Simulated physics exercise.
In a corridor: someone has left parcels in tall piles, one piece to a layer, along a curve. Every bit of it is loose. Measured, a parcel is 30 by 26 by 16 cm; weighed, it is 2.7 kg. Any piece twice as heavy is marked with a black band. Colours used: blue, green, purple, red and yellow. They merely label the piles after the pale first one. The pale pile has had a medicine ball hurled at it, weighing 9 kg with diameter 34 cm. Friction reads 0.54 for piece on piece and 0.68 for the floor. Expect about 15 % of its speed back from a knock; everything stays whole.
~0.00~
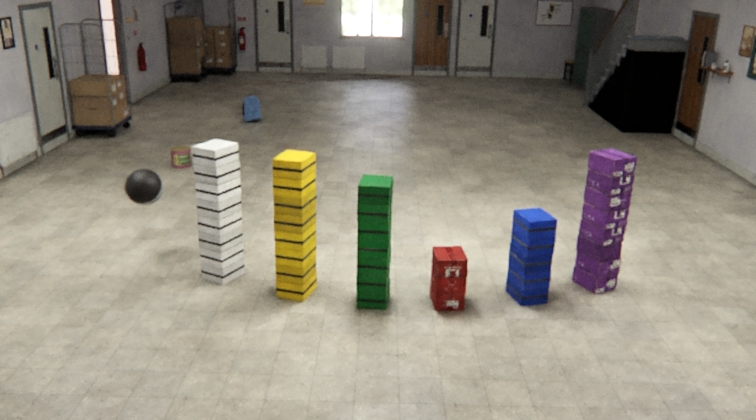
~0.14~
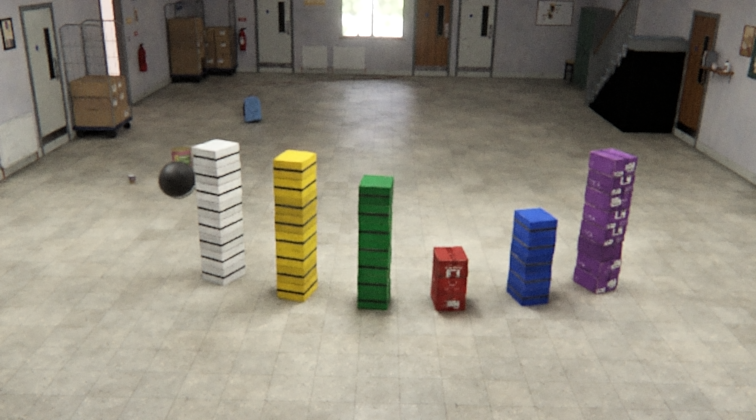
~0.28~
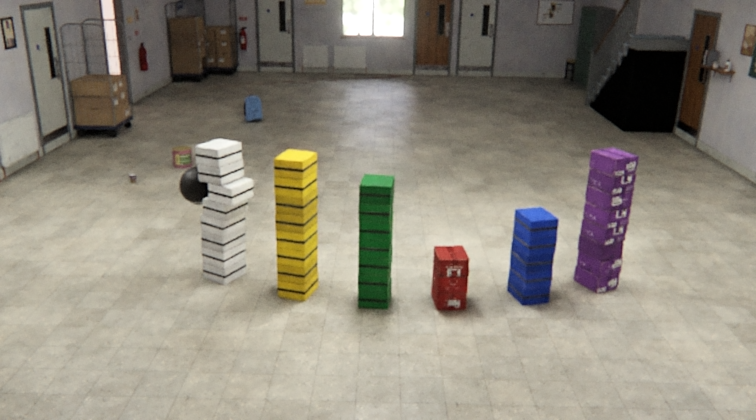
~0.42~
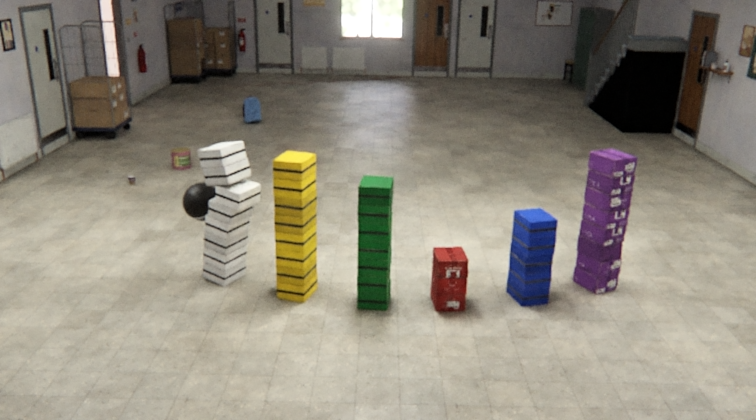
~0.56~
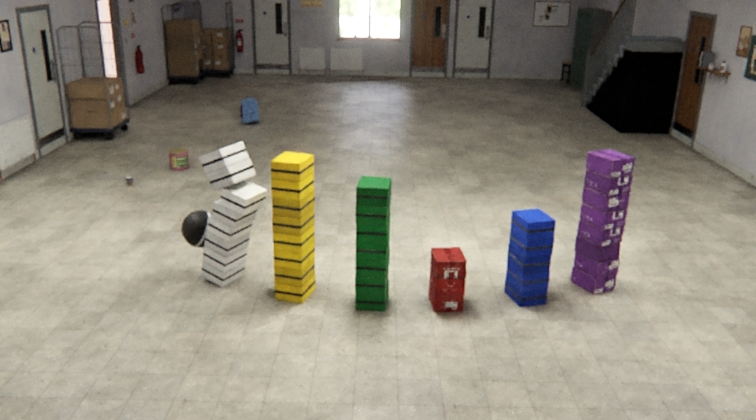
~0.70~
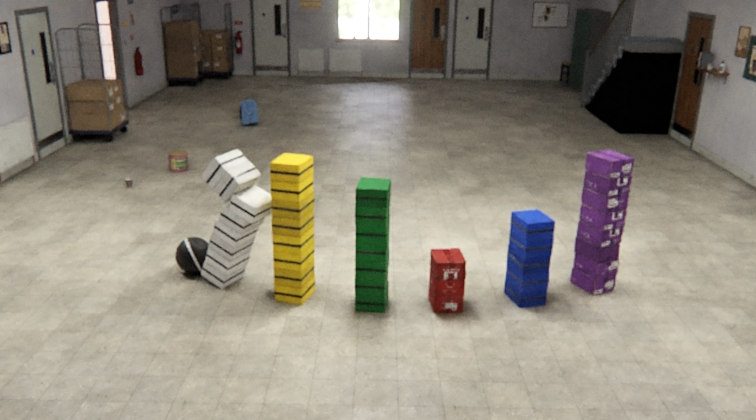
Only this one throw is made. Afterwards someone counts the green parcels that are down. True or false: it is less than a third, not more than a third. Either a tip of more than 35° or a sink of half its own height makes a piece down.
False, it is more than a third.
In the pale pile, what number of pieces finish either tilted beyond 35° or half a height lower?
In total, 7 of the pale pieces.
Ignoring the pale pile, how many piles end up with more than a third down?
3.
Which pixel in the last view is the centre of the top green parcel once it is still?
Roughly (583, 304).
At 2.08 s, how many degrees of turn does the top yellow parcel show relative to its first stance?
It's at some 40 degrees.
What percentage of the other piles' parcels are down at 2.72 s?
55 per cent.
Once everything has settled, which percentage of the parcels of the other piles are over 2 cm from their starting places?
That comes to 65 in a hundred.
By 1.06 s, 8 of the pale pile down; none of the 7 green parcels down (0 of 31 in all colours); top green parcel unmoved; top yellow parcel tilted 5°.
By 1.54 s, 8 of the pale pile down; none of the 7 green parcels down (0 of 31 in all colours); top green parcel tilted 4°; top yellow parcel tilted 21°, 50 mm lower.
By 2.08 s, 7 of the pale pile down; 6 of the 7 green parcels down (14 of 31 in all colours); top green parcel tilted 53°, 24 cm lower; top yellow parcel tilted 42°, 39 cm lower.
By 2.72 s, 7 of the pale pile down; 7 of the 7 green parcels down (17 of 31 in all colours); top green parcel on its side; top yellow parcel on its side.
When it is over (4.6 s), 7 of the pale pile down; 7 of the 7 green parcels down (17 of 31 in all colours); top green parcel upside down; top yellow parcel on its side. That is 100 per cent. In pixels of the last frame, middles, top green parcel near (583, 304), top yellow parcel near (451, 348).
